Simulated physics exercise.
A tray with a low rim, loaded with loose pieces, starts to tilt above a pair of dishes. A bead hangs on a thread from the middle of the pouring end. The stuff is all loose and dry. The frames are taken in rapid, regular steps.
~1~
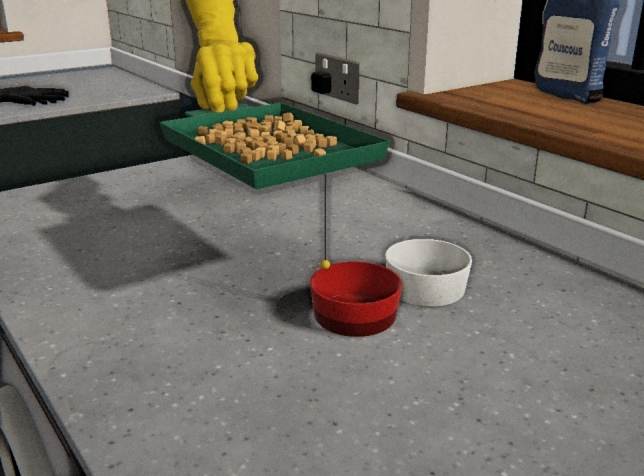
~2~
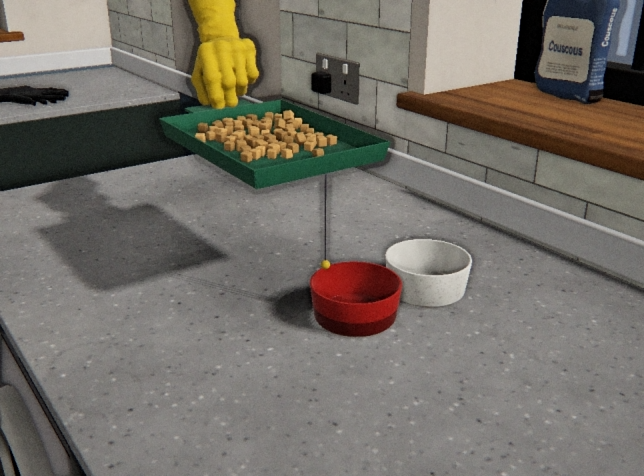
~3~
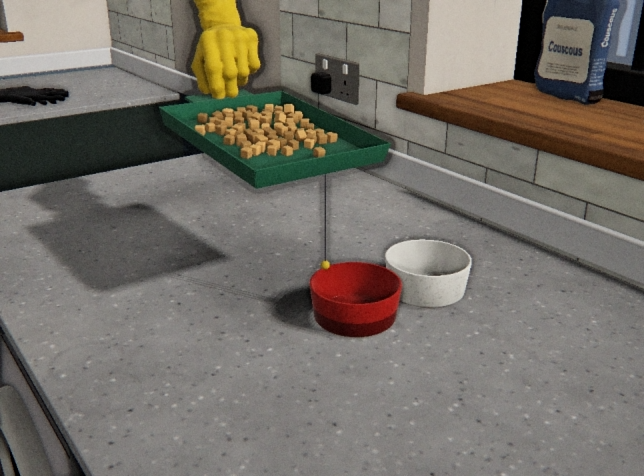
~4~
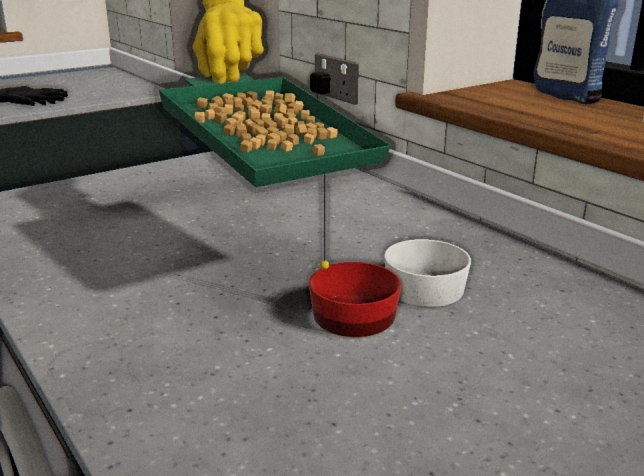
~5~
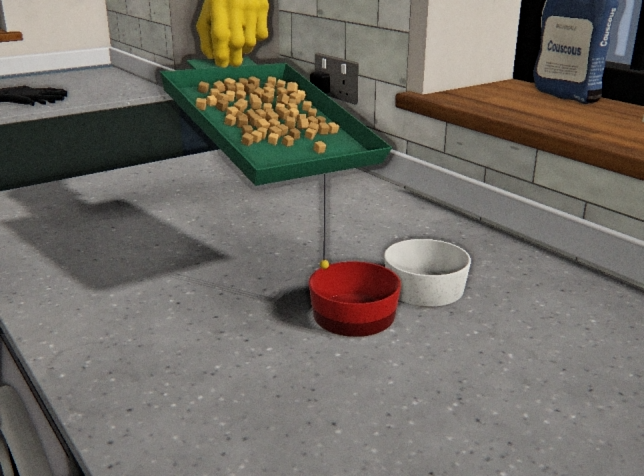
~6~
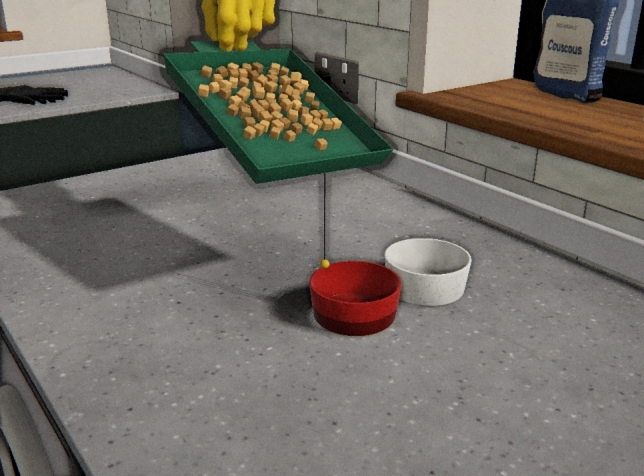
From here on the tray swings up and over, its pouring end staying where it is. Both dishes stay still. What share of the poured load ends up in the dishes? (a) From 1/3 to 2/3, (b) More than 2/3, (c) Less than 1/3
a.
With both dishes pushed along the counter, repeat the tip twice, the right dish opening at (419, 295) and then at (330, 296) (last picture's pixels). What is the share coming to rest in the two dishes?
First placement: 50 per cent; second placement: 30 per cent.
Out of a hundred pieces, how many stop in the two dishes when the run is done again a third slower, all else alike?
Around 60 percent.
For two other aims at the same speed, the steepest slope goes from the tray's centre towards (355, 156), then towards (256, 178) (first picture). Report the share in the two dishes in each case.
So it's 60 percent with the first slope and 0 percent with the other.
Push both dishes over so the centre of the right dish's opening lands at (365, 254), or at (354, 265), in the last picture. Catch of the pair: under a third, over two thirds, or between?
First: Less than a third; second: Less than a third.
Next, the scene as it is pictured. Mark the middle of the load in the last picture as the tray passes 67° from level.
In the last view the centre sits at roughly (344, 140).
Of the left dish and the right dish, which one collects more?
Reply: The left-hand one.
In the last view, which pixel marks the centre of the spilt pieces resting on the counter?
Near (427, 362).
Just after the last frame, tray tipped steeply; almost all on the tray; just a few in the air.
A moment on, tray tipped past a quarter turn; the larger part on the tray; just a few in the left dish; just a few in the right dish; about a tenth outside both.
Further on, tray tipped past a quarter turn; roughly a third in the left dish; roughly a quarter in the right dish; roughly half outside both.
When it is over, tray tipped past a quarter turn; roughly a third in the left dish; roughly a quarter in the right dish; roughly half outside both.
